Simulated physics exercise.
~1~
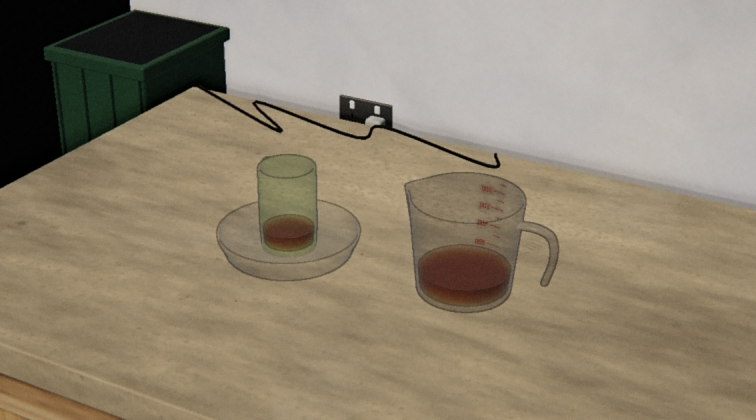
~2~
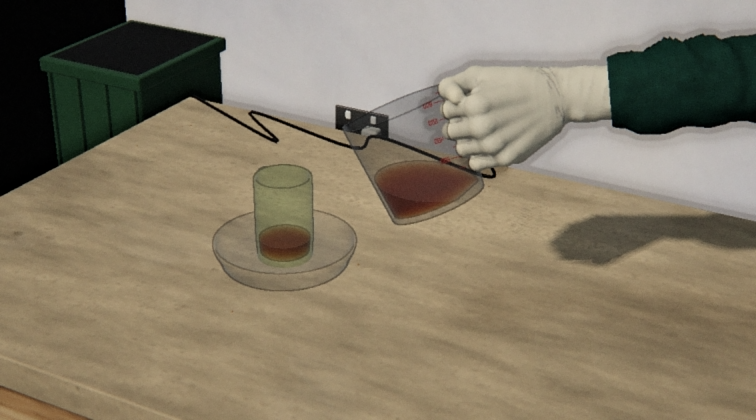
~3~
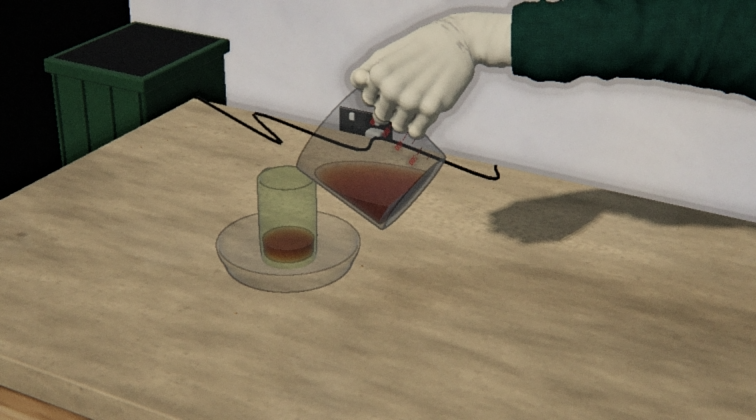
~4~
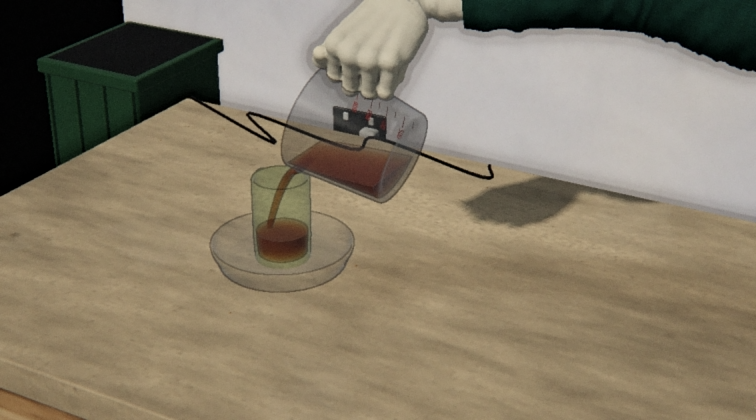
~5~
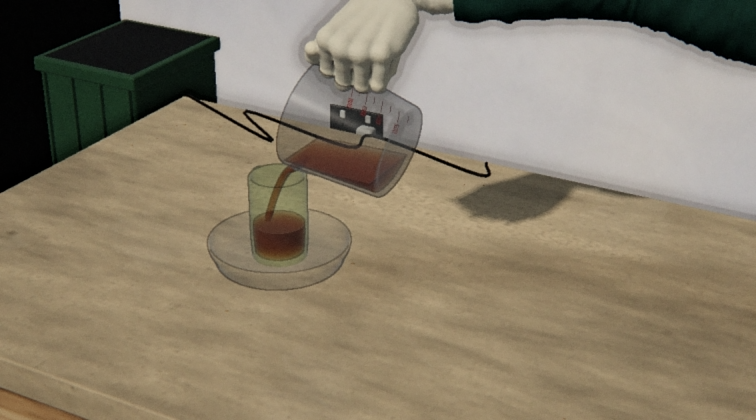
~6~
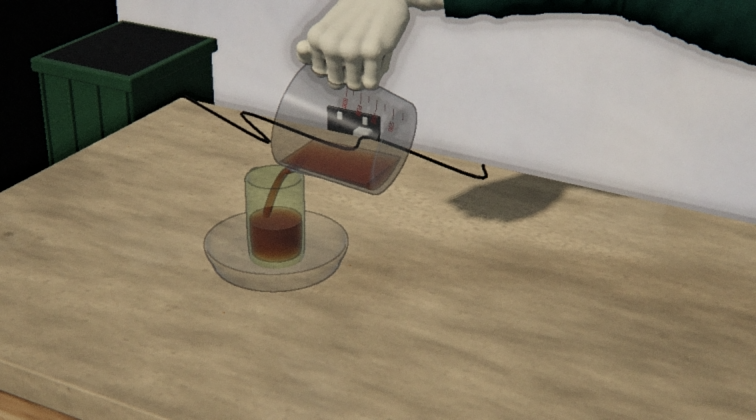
A clear measuring jug of reddish-brown liquid stands right of a greenish, partly filled cup in a clear saucer on a pale wooden table, seen from above at an angle. A dark green bin, black cable and wall socket sit behind. A pale hand in a dark green sleeve lifts the jug, tilts it leftward and pours, raising the cup's level while the view shifts slightly.
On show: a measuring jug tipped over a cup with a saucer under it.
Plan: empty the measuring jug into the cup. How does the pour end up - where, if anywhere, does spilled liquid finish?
Nothing spills.
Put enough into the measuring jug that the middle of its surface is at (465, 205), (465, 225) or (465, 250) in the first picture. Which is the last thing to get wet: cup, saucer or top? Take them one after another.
One after the other: Over both, past the saucer, into the saucer.
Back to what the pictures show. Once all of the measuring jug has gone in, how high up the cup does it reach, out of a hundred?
The cup ends up filled to about 75 per cent of its height.
Next, the cup is about two thirds full; the saucer is dry.
After that, the cup is about three quarters full; the saucer is dry.
Finally, the cup is about three quarters full; the saucer is dry.
